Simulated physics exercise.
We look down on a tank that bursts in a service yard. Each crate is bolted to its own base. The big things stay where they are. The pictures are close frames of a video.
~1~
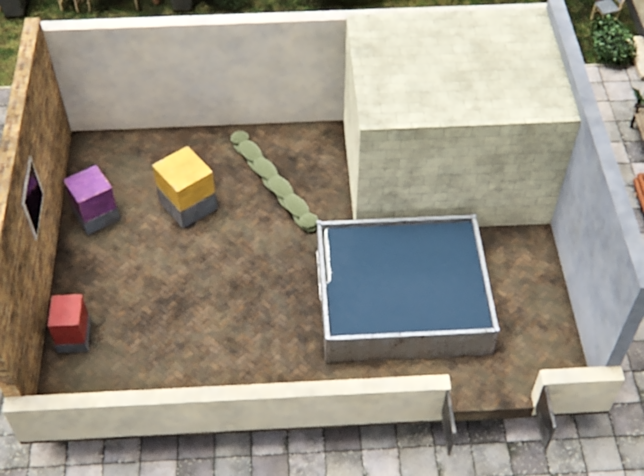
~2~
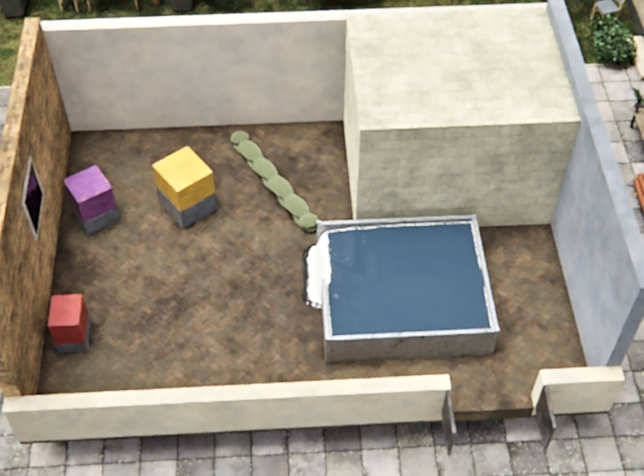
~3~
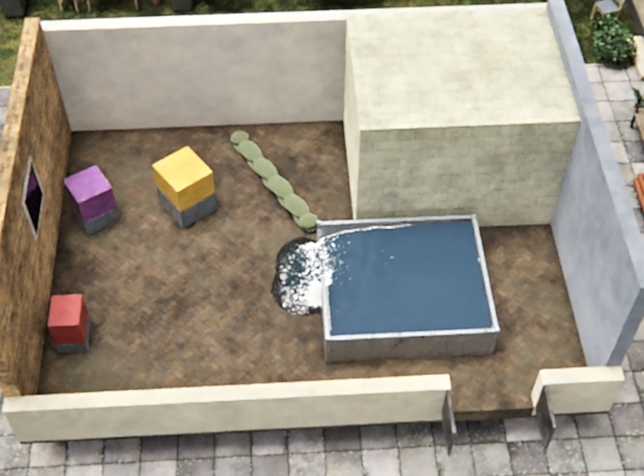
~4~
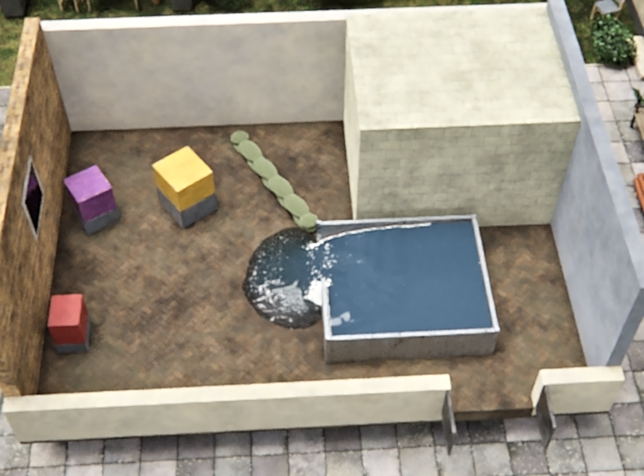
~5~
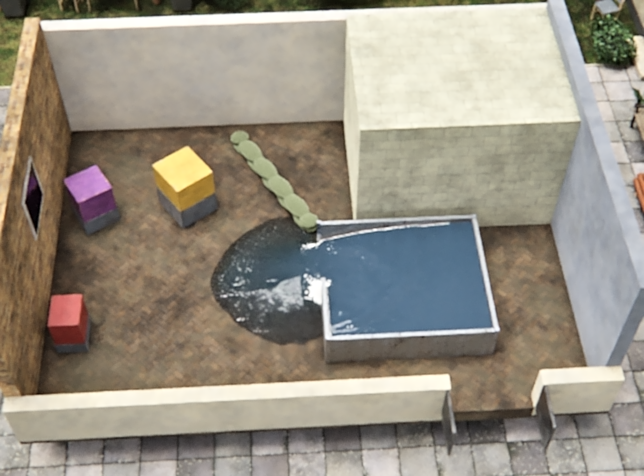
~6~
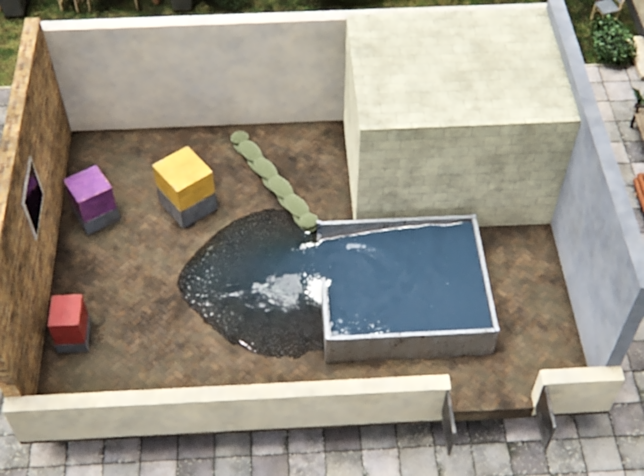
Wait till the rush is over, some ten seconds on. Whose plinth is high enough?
In the end: The yellow crate stays dry; the purple crate stays dry; the red crate gets wet.
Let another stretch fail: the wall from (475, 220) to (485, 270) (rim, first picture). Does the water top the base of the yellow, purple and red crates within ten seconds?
In short: The yellow one stays dry, the purple one stays dry, the red one stays dry.
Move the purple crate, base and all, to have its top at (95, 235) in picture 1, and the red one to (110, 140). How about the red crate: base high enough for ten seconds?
The red one remains dry.
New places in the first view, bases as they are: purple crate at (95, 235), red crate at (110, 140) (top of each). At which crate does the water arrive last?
Last comes the crate marked red.
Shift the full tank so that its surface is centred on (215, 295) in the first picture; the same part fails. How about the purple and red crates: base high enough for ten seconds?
One by one: Purple is wetted, red is soaked.
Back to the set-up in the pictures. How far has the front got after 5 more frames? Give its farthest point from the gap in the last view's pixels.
Near (65, 269).
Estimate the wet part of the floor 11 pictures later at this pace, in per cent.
Roughly 45 per cent.
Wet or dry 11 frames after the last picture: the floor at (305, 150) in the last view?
At that place: Dry.
A moment on, water covers 30 % of the floor; the yellow crate water round its plinth, the purple crate not reached, the red crate water round its plinth.
Next, water covers 45 % of the floor; the yellow crate water round its plinth, the purple crate water round its plinth, the red crate water round its plinth.
Then, water covers 55 % of the floor; the yellow crate water round its plinth, the purple crate water round its plinth, the red crate water round its plinth.
Later, water covers 70 % of the floor; the yellow crate water round its plinth, the purple crate water round its plinth, the red crate water round its plinth.
In the end, water covers 85 % of the floor; the yellow crate stayed above the water, the purple crate stayed above the water, the red crate was topped.
